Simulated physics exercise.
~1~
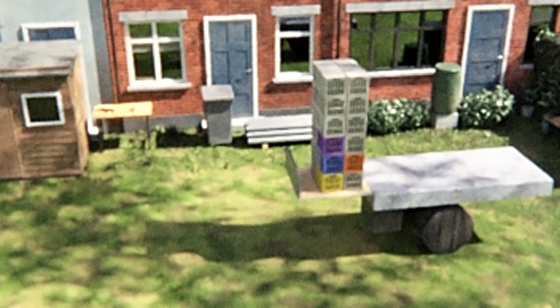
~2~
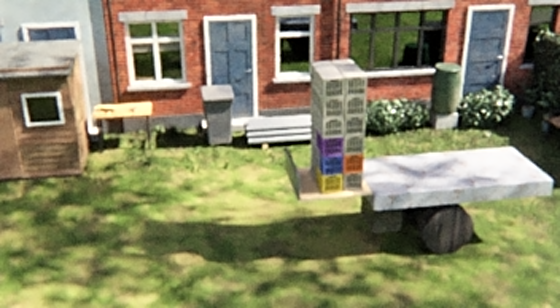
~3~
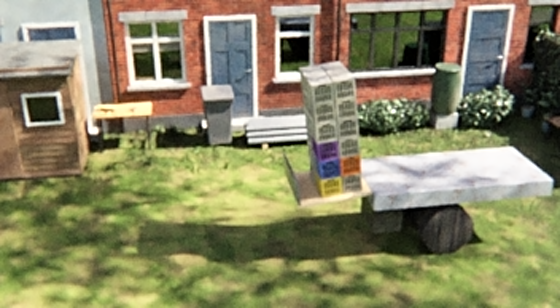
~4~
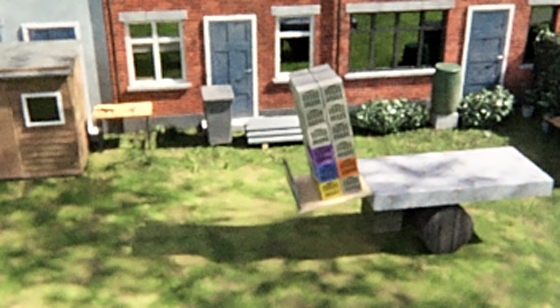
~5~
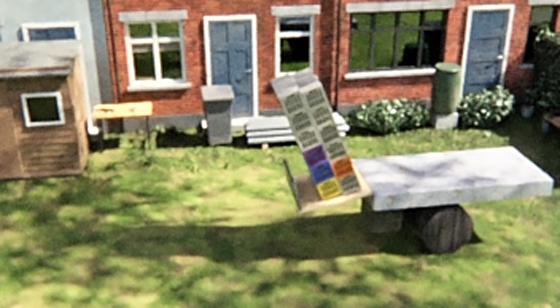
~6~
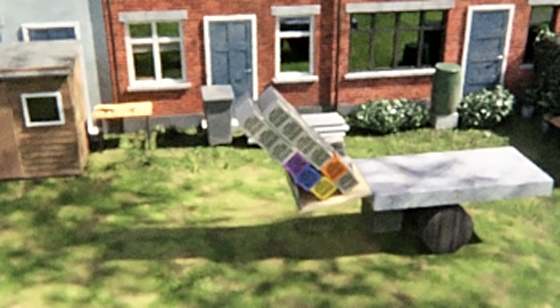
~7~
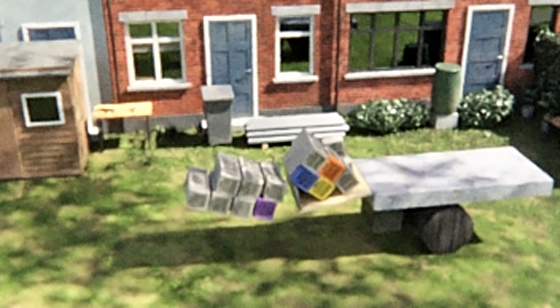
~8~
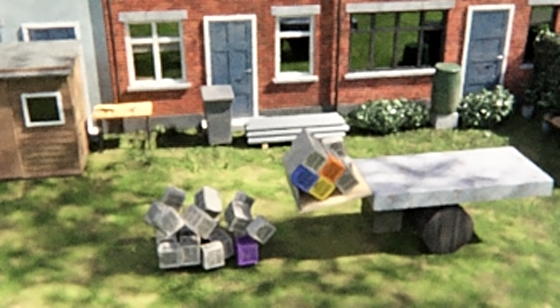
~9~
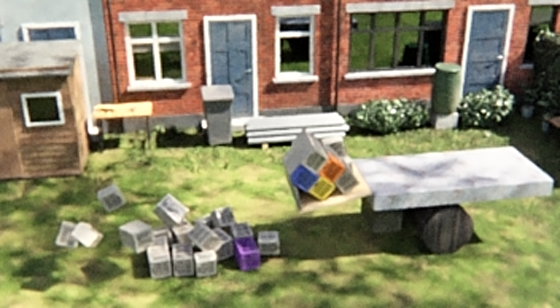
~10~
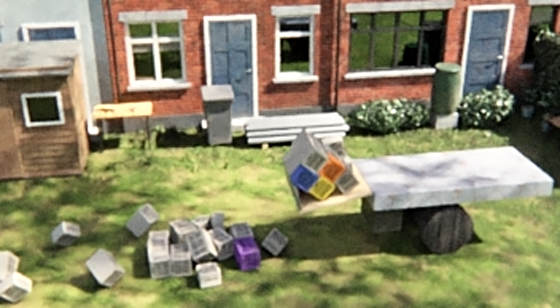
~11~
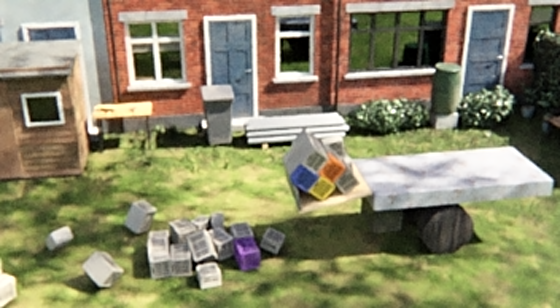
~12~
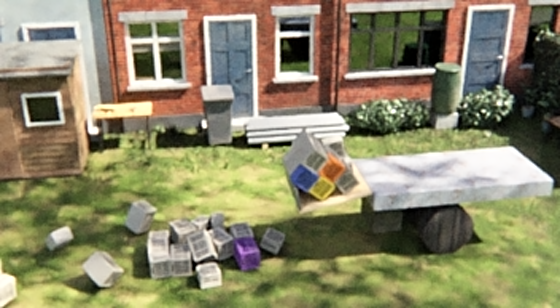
Grassy yard by brick houses, a tall crate stack tipping left off a drooping platform, most spilling onto grass, coloured few staying aboard.
